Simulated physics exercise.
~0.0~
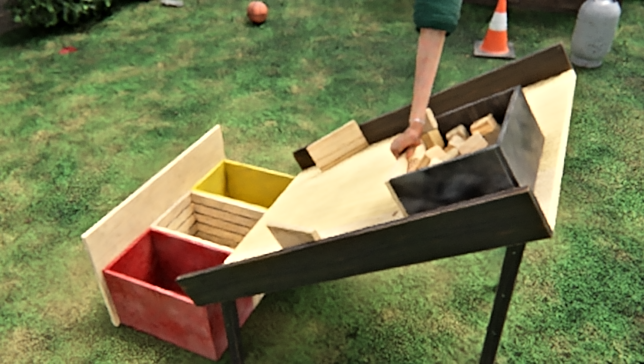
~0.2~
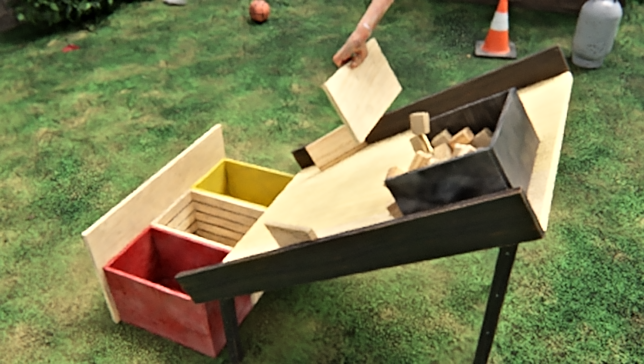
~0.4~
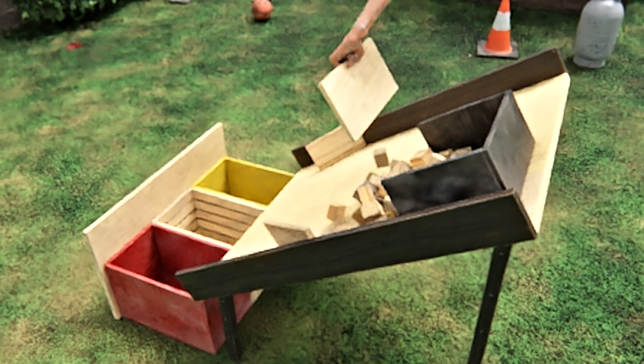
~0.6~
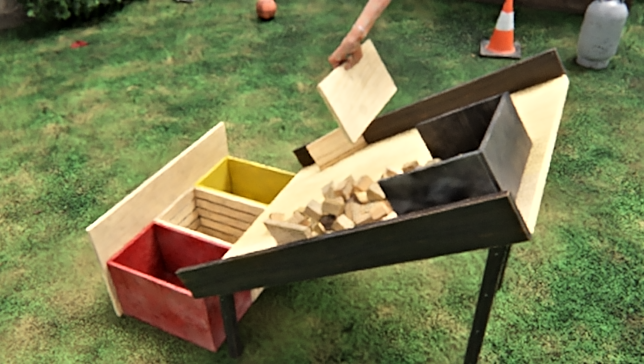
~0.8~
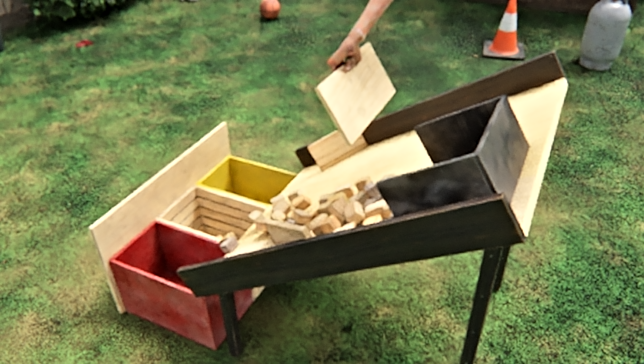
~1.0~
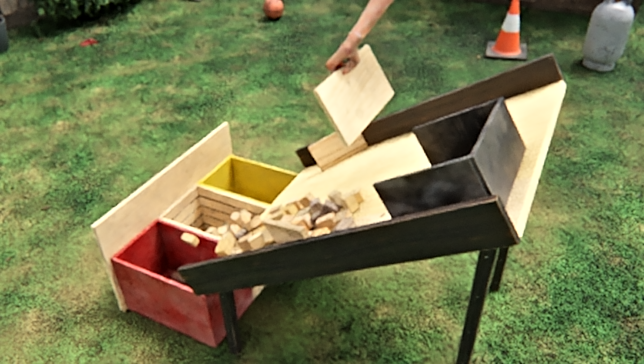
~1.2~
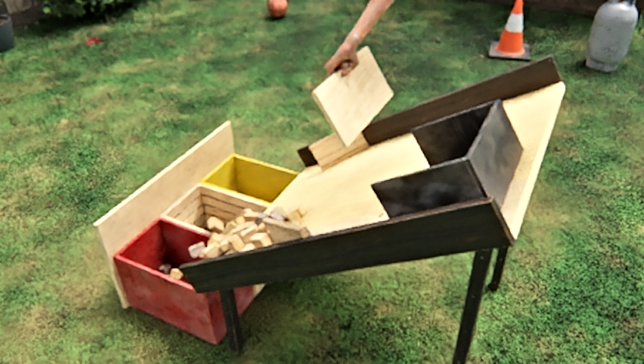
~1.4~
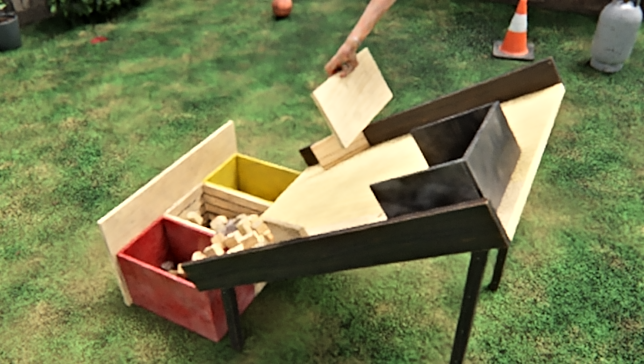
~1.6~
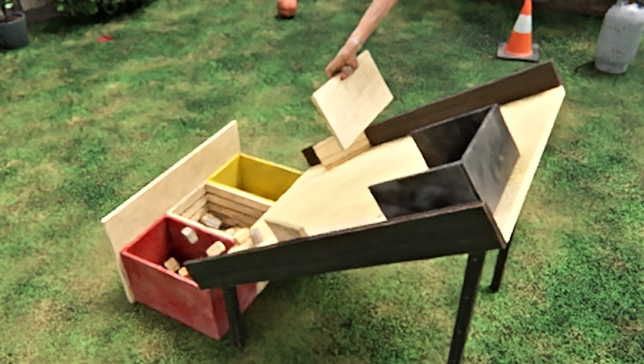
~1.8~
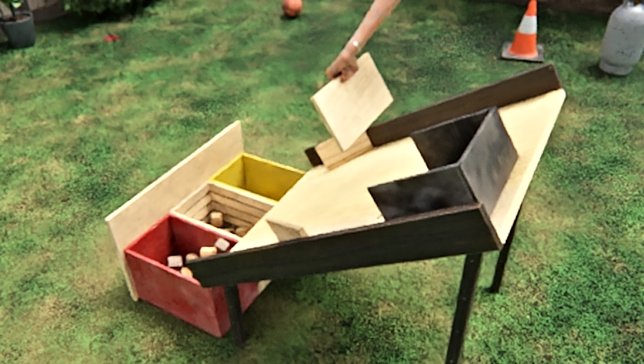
On a grassy lawn, a hand lifted a wooden board from in front of a black bin on a sloping table, and small wood blocks tumbled down between angled boards into the red tub and the wooden one, leaving the yellow tub empty.
